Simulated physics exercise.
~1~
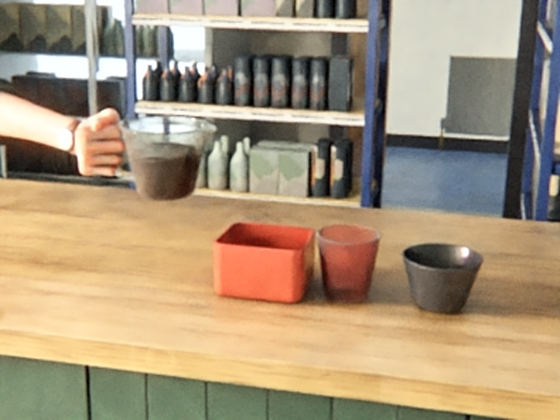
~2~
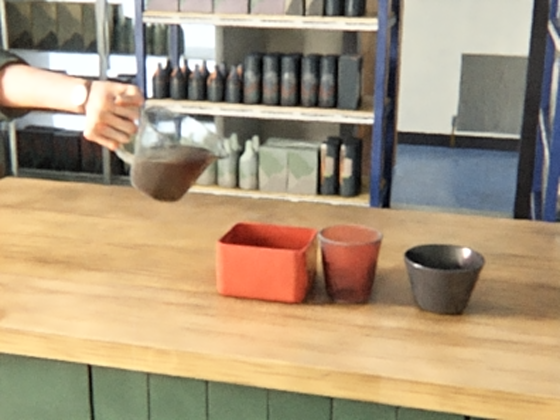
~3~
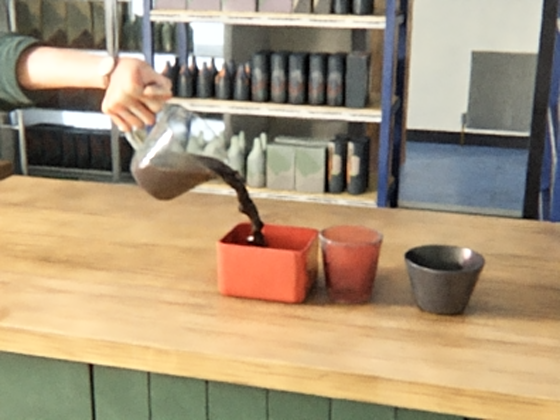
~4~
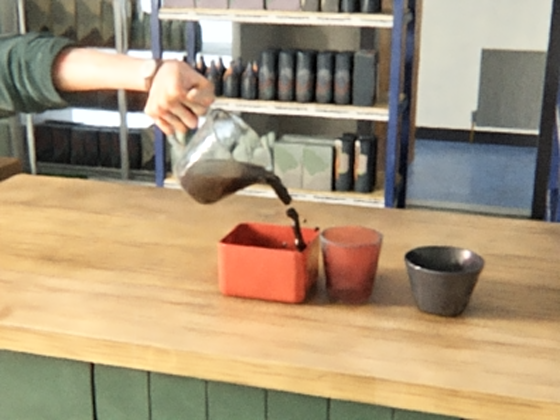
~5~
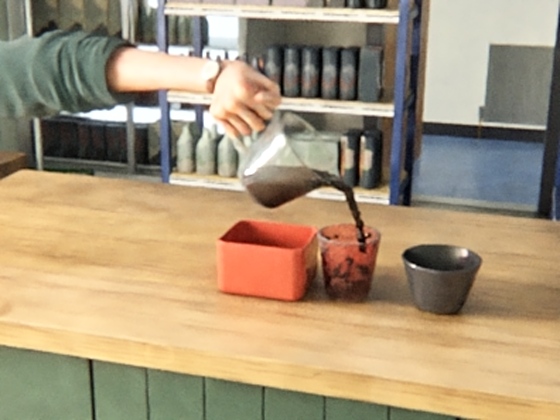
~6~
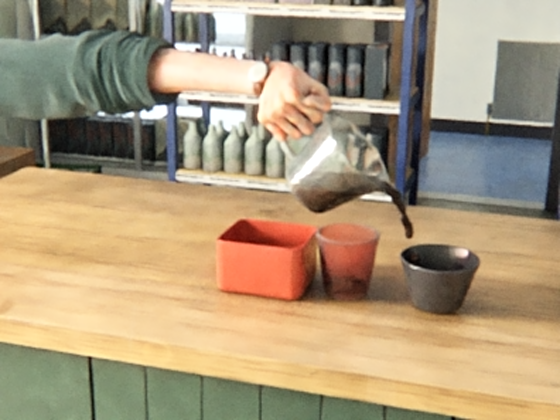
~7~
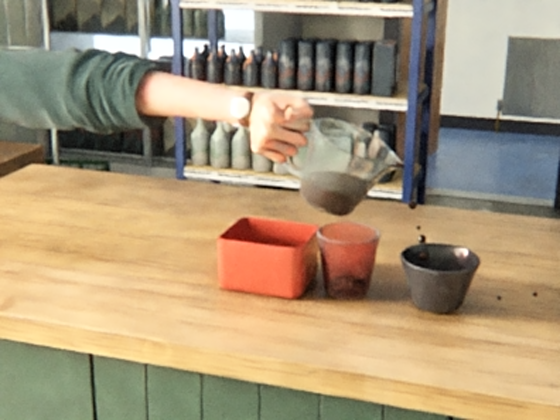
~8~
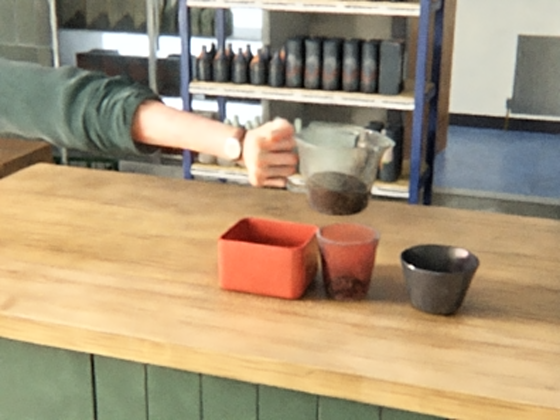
A hand tips a glass jug, pours dark coffee rightwards across three containers, then levels it.
